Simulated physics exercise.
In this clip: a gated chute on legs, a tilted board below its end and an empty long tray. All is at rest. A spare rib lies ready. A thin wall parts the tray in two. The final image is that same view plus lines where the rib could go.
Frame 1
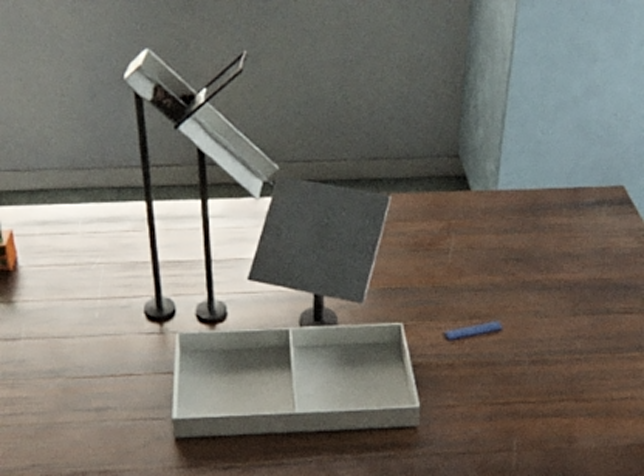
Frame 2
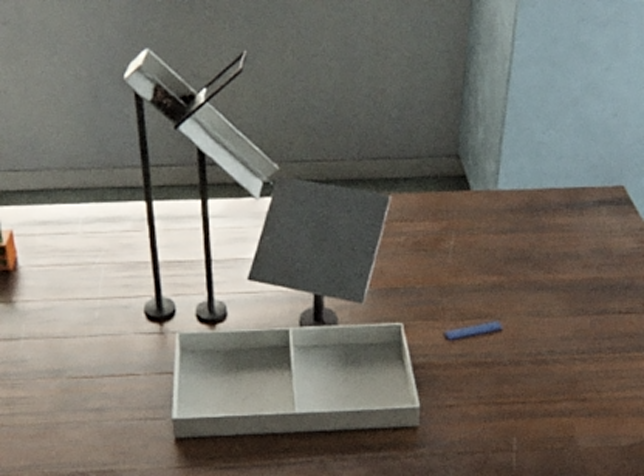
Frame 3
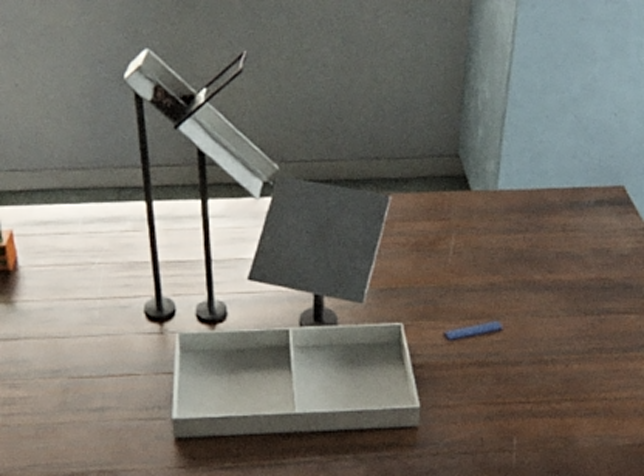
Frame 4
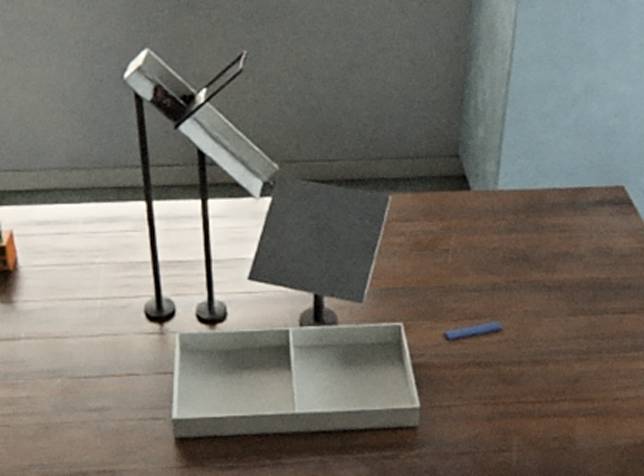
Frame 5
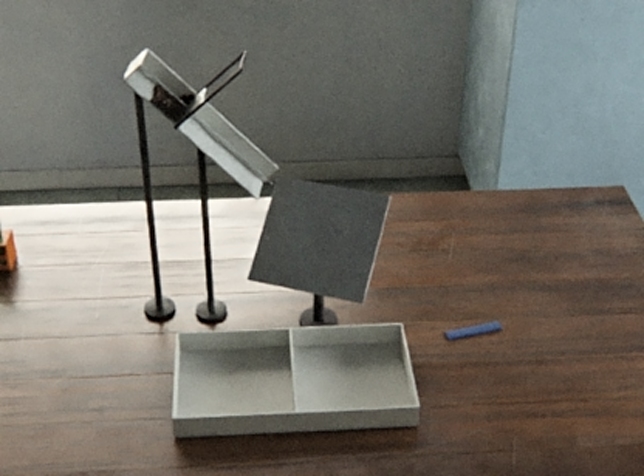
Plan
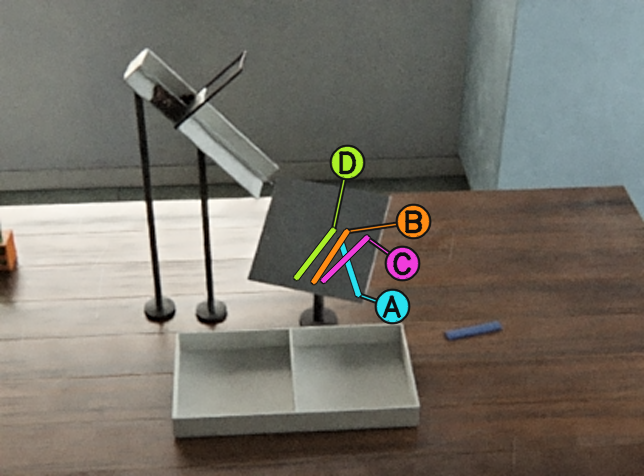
A pale chute on thin black legs stands motionless above a tilted grey board and an empty divided tray.
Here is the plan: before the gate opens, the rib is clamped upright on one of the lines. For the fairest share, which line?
It is C.
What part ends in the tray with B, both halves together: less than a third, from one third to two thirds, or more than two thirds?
It is more than two thirds.
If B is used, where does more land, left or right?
More lands on the left.
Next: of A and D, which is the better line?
That would be A.
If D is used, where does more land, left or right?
Left.
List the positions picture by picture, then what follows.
In the first picture, load behind the gate at (173, 102), allspice berries; lip of the chute at (260, 191), sloping fairly steeply.
In the second picture, middle of the board at (319, 237), tilted fairly steeply; middle of its low edge at (304, 291); of its high edge at (333, 186).
In the third picture, front corners of the tray at (173, 418) and (419, 406); front end of its middle wall at (297, 412); gate still shut at (200, 99).
In the fourth picture, middle of the load at (173, 102); lip at (260, 191).
In the fifth picture, middle of the load at (173, 102); lip at (260, 191).
On the marked copy, line A from (340, 239) to (358, 294); line B from (346, 231) to (313, 281); line C from (366, 237) to (323, 280); line D from (333, 230) to (296, 277).
For line A, of what is caught, about a quarter in the left half, most in the right.
For line B, of what is caught, most in the left half, about a quarter in the right.
For line C, of what is caught, about two thirds in the left half, about a third in the right.
For line D, of what is caught, nearly all in the left half, a small part in the right.
